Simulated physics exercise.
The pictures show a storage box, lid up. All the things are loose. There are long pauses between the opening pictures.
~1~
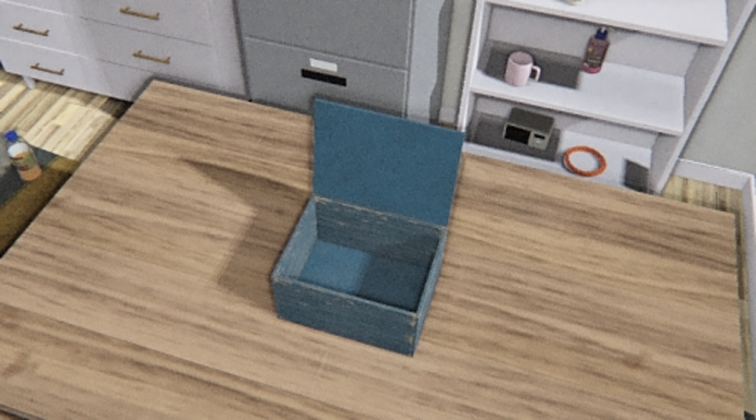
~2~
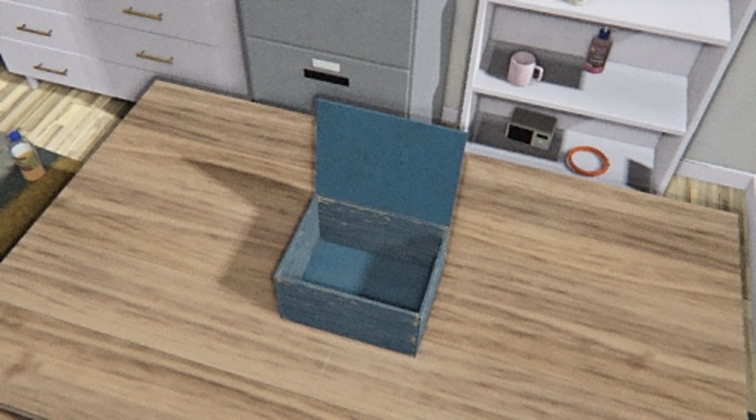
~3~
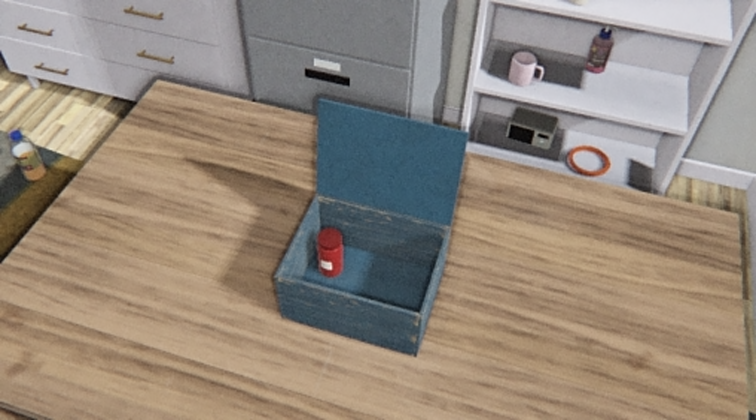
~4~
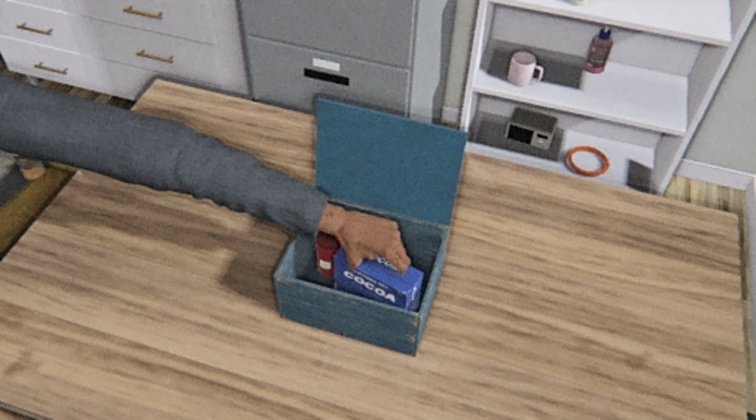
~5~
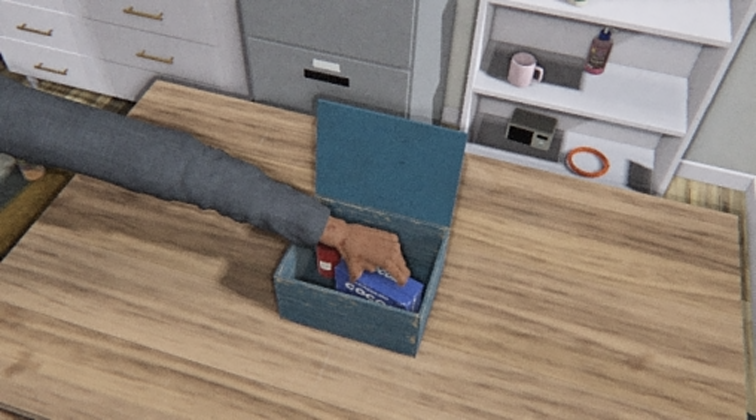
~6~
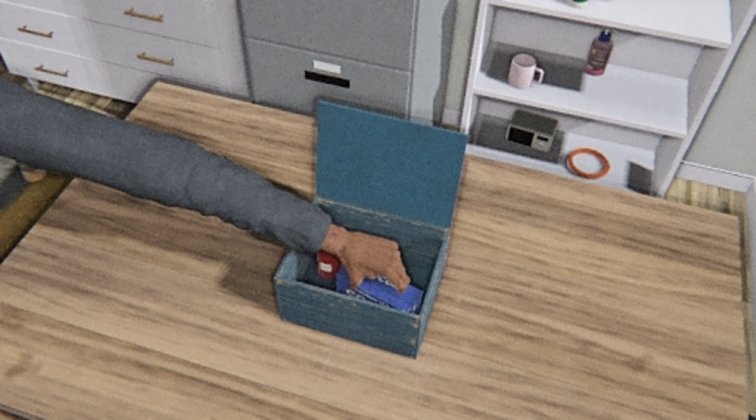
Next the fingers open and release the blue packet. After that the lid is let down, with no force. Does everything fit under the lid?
Here the lid shuts flat.
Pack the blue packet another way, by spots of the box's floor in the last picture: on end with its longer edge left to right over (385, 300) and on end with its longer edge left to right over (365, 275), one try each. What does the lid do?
First try: It will not close; second try: It shuts flat.
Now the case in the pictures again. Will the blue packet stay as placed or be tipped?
The blue packet keeps its pose.
Then, 1.20 s after the last picture, lid starting down.
Then, 1.80 s after the last picture, lid 47° above the rim.
Then, 2.20 s after the last picture, lid 18° above the rim.
At rest, lid shut; both in place. Seen from the same camera at the end, blue packet near (378, 301).
